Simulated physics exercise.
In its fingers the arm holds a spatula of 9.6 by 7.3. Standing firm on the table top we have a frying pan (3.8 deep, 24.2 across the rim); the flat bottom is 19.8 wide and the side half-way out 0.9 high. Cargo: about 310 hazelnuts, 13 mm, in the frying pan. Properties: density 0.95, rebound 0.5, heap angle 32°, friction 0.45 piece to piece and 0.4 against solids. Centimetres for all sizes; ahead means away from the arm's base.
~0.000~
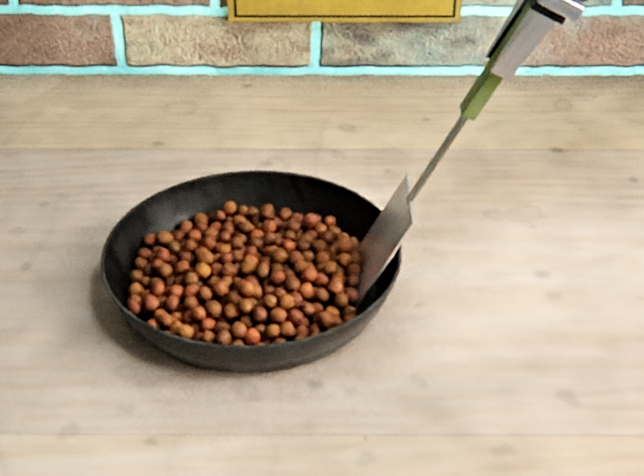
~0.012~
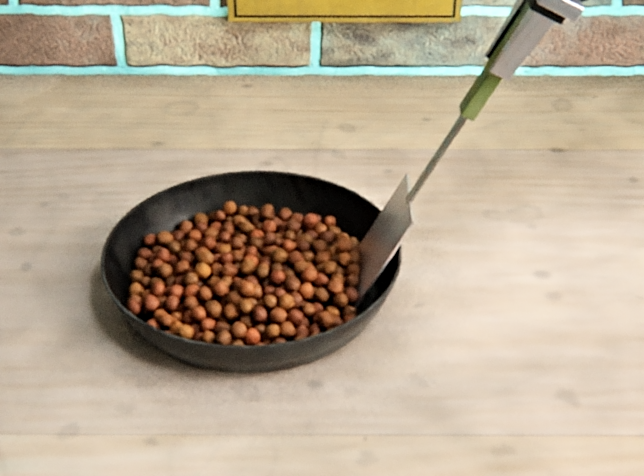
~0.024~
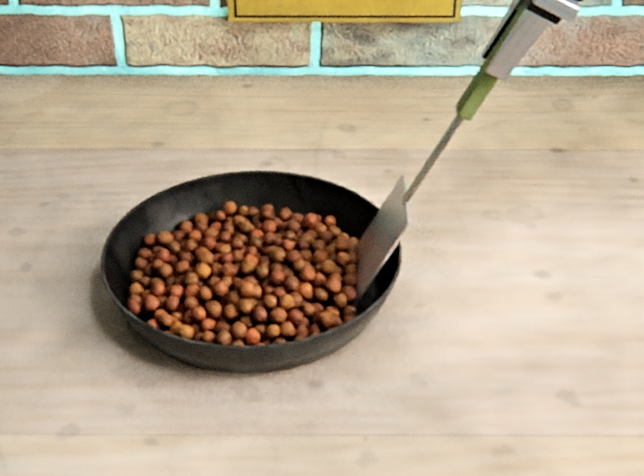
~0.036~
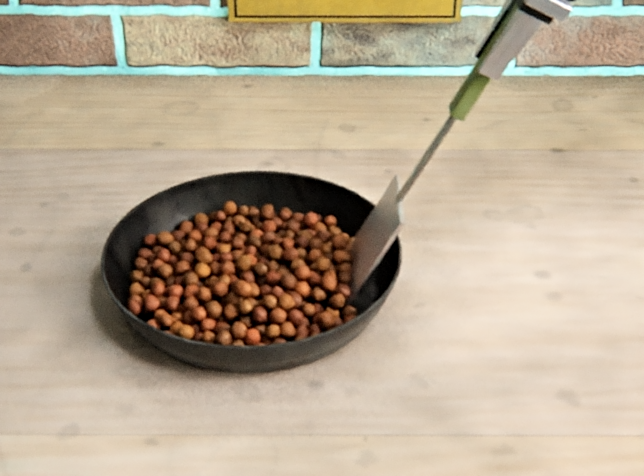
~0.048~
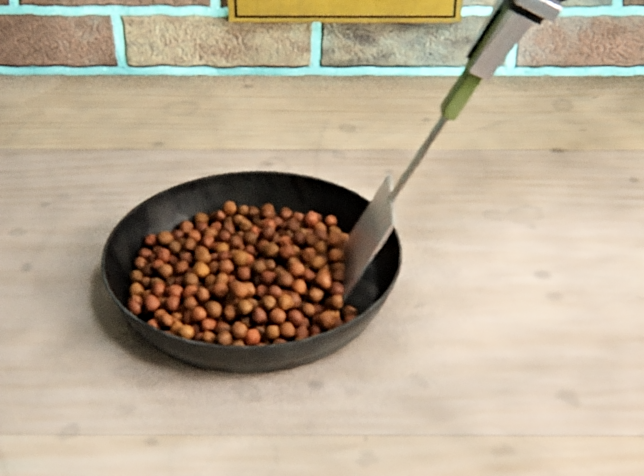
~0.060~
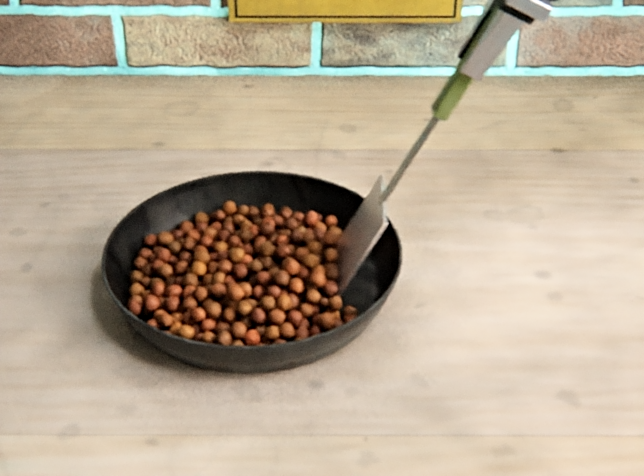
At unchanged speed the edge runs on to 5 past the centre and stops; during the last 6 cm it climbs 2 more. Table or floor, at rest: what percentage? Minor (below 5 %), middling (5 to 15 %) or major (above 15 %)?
Minor.
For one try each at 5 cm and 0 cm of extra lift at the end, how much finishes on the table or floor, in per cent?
Roughly 0 per cent, then 0 per cent.
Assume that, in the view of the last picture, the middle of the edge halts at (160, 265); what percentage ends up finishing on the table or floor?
My guess is roughly 10 percent.
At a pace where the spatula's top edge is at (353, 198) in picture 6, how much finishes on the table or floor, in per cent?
Roughly 15 per cent.
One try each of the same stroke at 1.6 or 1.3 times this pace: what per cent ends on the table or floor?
Some 10 per cent, then some 5 per cent, on the table or floor.
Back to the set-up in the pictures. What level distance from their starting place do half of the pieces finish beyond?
Distance: Around 2 cm.
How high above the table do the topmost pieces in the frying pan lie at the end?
About 5.0 cm above the table.
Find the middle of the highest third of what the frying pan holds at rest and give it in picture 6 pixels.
It is centred near (164, 258) in the last view.
After 0.13 s, sloping 63°, highest piece 5 above the table; 314 in the frying pan.
After 0.21 s, sloping 63°, highest piece 6 above the table; 314 in the frying pan.
After 0.45 s, sloping 63°, highest piece 5 above the table; 314 in the frying pan.
After 1.50 s, sloping 63°, highest piece 5 above the table; 314 in the frying pan.
In the end, 314 in the frying pan. That is 0 % on the table or floor.
